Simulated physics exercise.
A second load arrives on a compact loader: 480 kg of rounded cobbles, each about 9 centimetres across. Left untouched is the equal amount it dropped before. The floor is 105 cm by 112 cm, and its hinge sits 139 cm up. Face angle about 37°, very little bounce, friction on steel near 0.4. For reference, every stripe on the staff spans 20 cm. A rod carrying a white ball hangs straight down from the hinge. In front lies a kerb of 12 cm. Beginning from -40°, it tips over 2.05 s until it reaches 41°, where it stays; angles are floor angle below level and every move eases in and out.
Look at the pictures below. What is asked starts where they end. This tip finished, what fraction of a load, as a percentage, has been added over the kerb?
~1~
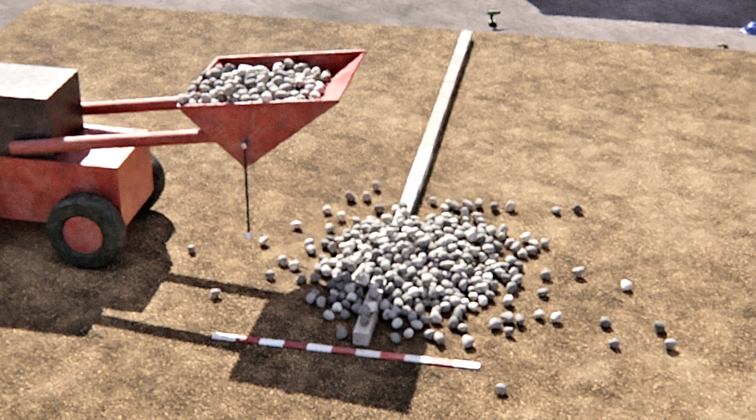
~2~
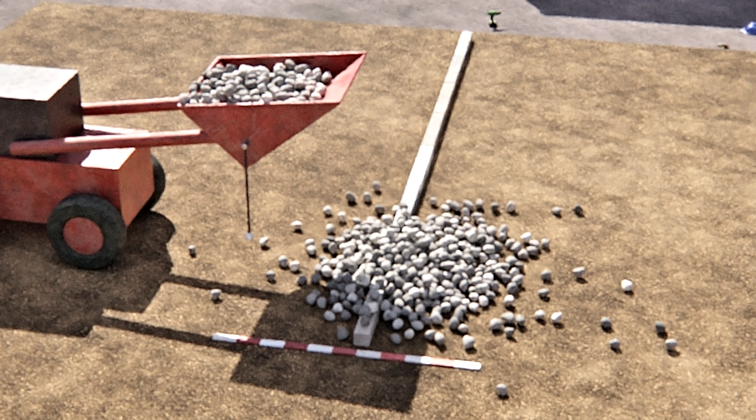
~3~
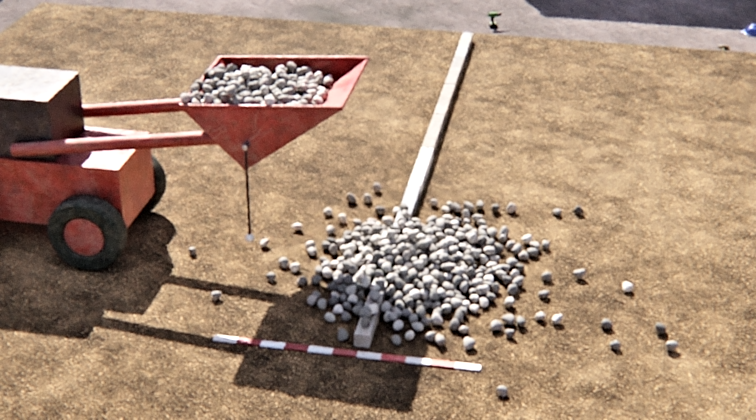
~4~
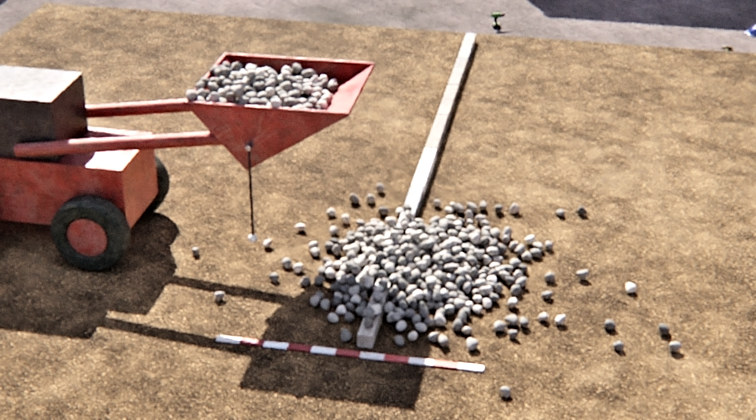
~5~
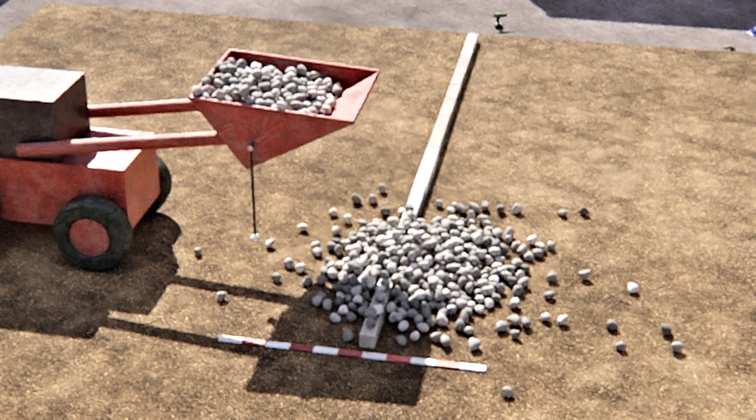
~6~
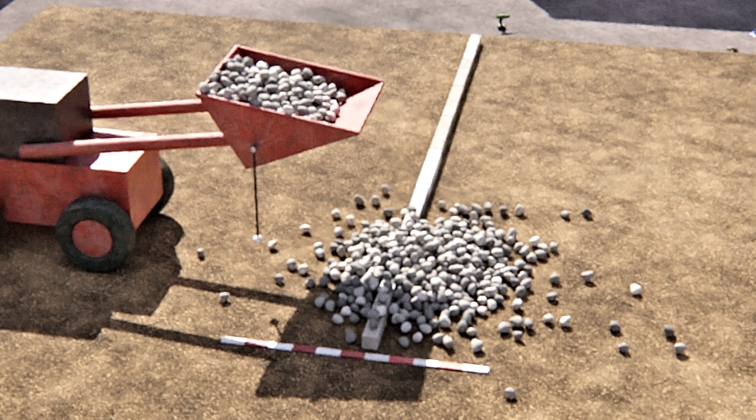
About 34 per cent of a load.
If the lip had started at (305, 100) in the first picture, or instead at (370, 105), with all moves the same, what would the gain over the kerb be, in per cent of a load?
Around 5 percent, then around 70 percent.
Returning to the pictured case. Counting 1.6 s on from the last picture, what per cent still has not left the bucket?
Roughly 20 parts in a hundred of the load.
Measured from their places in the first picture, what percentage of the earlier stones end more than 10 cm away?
Close to 10 per cent.
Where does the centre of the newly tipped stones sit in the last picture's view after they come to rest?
Their centre ends up near (383, 252).
Then, 0.9 s after the last picture the floor is at 28°; in per cent of one load, 95 in the bucket, 38 on this side of the kerb, 67 over the kerb; the foremost stones are at (619, 304).
Then, 1.6 s after the last picture the floor is at 41°; in per cent of one load, 21 in the bucket, 98 on this side of the kerb, 81 over the kerb; the foremost stones are at (619, 304).
Then, 1.9 s after the last picture the floor is at 41°; in per cent of one load, 0 in the bucket, 104 on this side of the kerb, 96 over the kerb; the foremost stones are at (619, 304).
Then, 4.6 s after the last picture the floor is at 41°; in per cent of one load, 0 in the bucket, 99 on this side of the kerb, 101 over the kerb; the foremost stones are at (621, 310). Net gain over the kerb, 34.
